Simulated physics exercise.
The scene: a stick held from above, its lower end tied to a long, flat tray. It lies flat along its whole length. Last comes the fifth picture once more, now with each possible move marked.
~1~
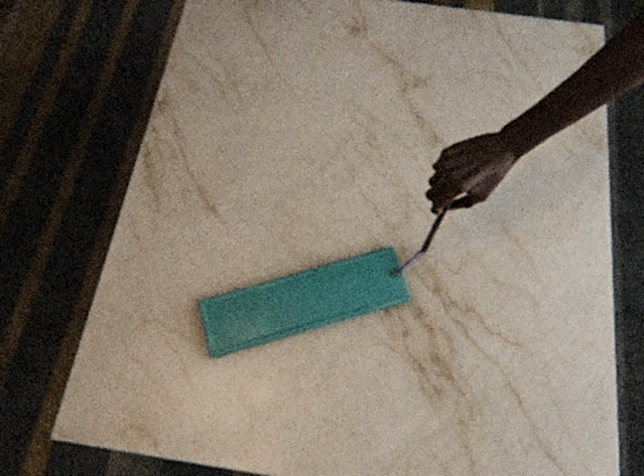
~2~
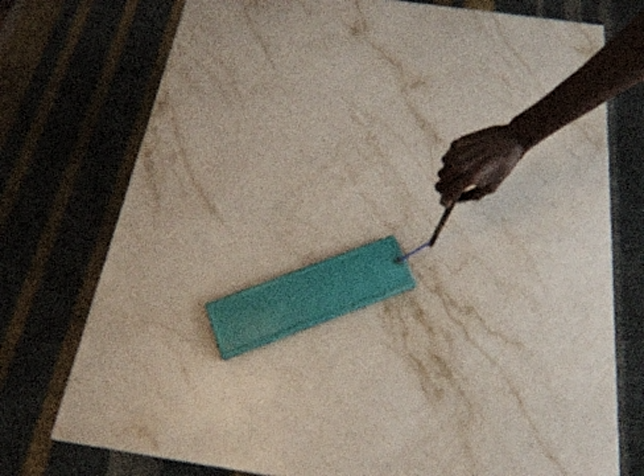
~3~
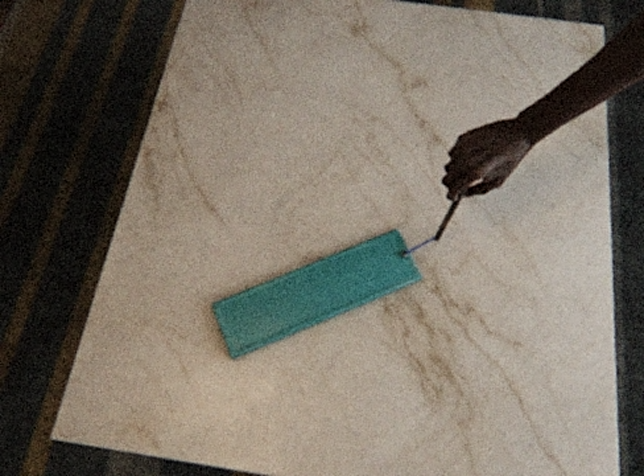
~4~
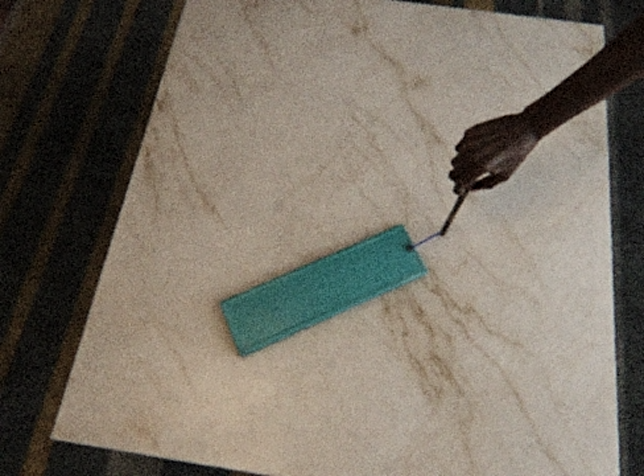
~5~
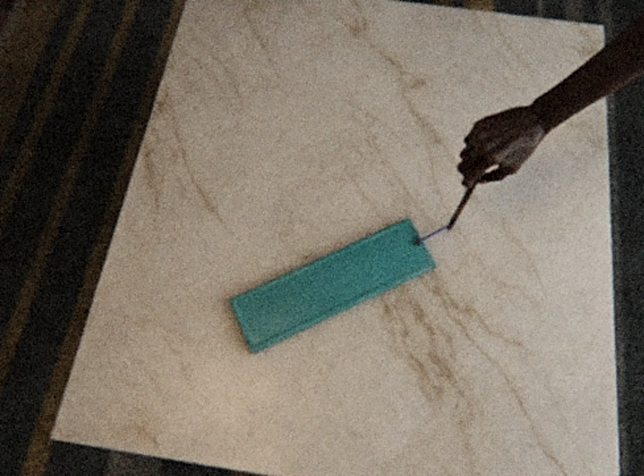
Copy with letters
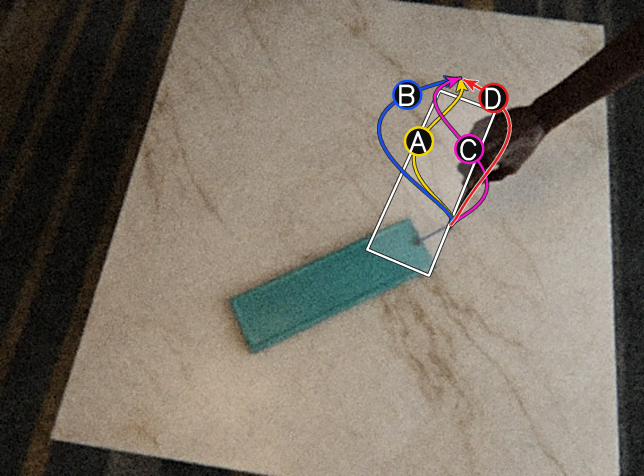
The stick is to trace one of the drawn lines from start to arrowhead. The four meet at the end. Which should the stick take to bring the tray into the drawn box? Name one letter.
Path D.
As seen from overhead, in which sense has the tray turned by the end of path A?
Anticlockwise.
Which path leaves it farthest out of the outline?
That is B.
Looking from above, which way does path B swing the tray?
Anticlockwise.
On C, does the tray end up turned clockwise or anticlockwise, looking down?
It turns anticlockwise.
On the marked copy, A from (451, 224) via (419, 141) to (460, 78); B from (451, 224) via (381, 139) to (458, 79); C from (451, 224) via (469, 149) to (460, 78); D from (451, 224) via (503, 148) to (464, 80); the outline at (435, 177).
With D. Early on, foot of the stick (489, 171), middle of the tray (392, 242).
Further on, foot of the stick (506, 114), middle of the tray (435, 198).
At the end, foot of the stick (460, 79), middle of the tray (436, 178); it lies in the outline.
As for the rest, A leaves its middle at (403, 168); B leaves its middle at (387, 158); C leaves its middle at (412, 172).
